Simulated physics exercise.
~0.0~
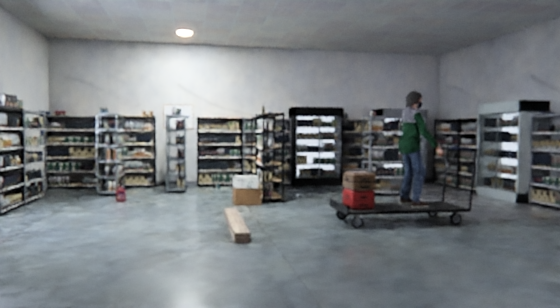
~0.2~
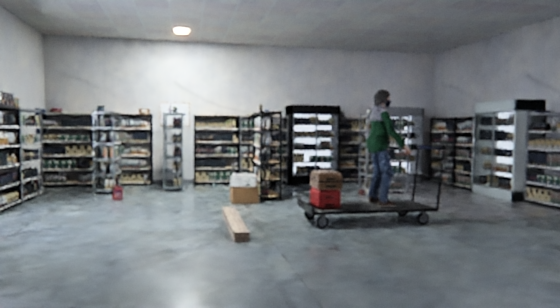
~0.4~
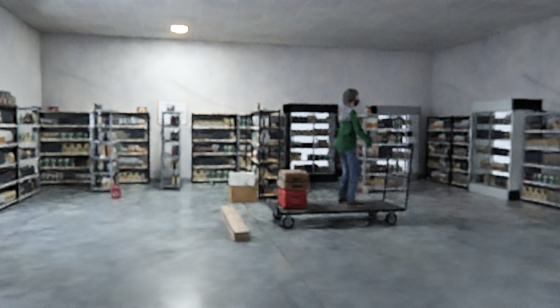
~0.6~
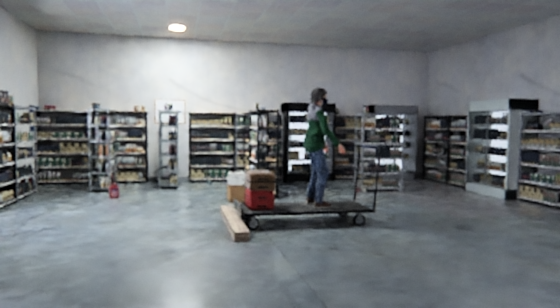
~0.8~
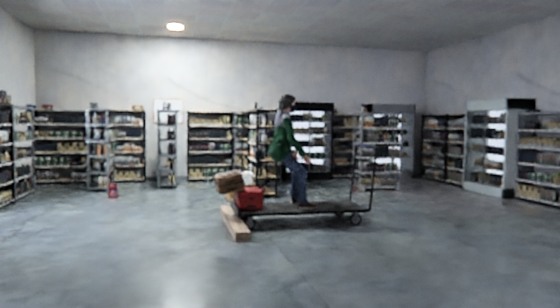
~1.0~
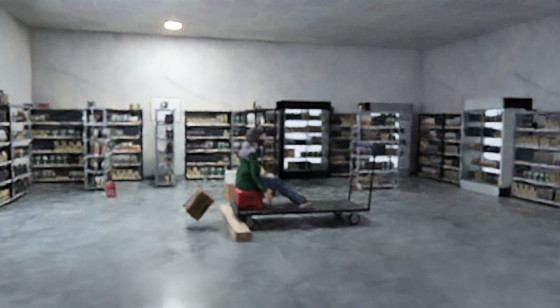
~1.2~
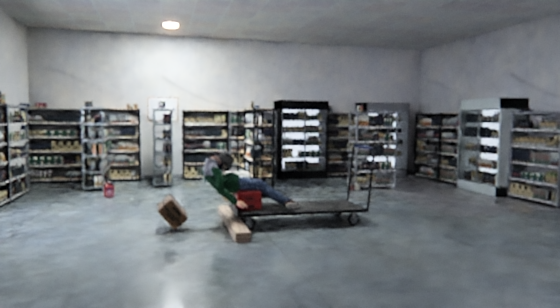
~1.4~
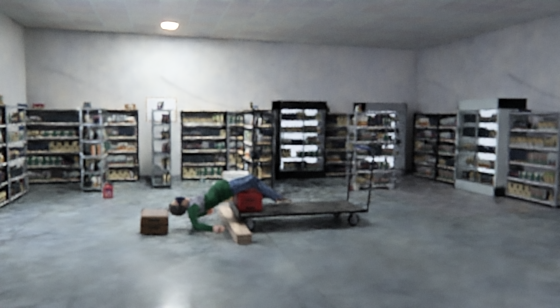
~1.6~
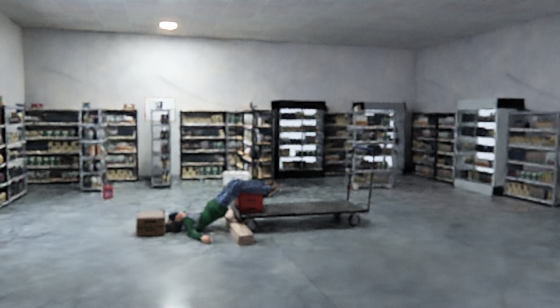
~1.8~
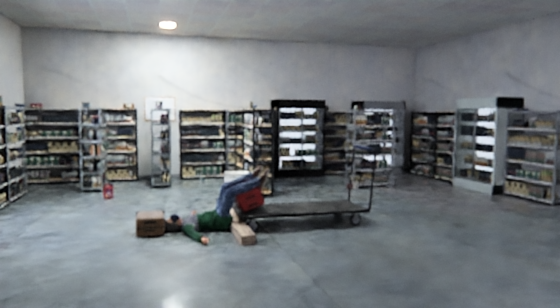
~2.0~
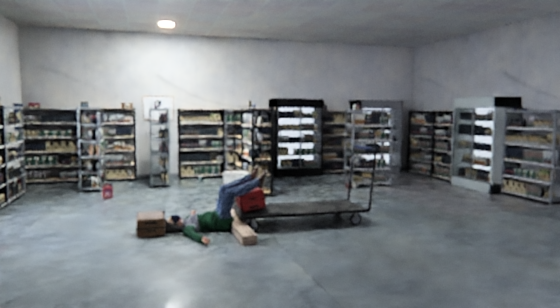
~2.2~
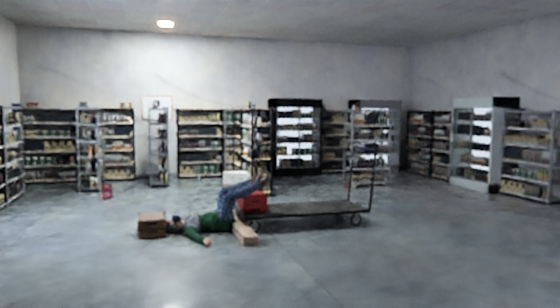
A worker in a green top and blue trousers stands on a flat cart rolling left across a grey storeroom, seen from the side by a slightly drifting camera. A brown case sits on a red one at the cart's front, and stocked shelves line the pale walls behind. The cart stops against a pale beam on the floor. The brown case tumbles off the front, and the worker topples backward over the red case. The worker ends lying on the floor, legs raised against the red case still aboard, head beside the brown one.
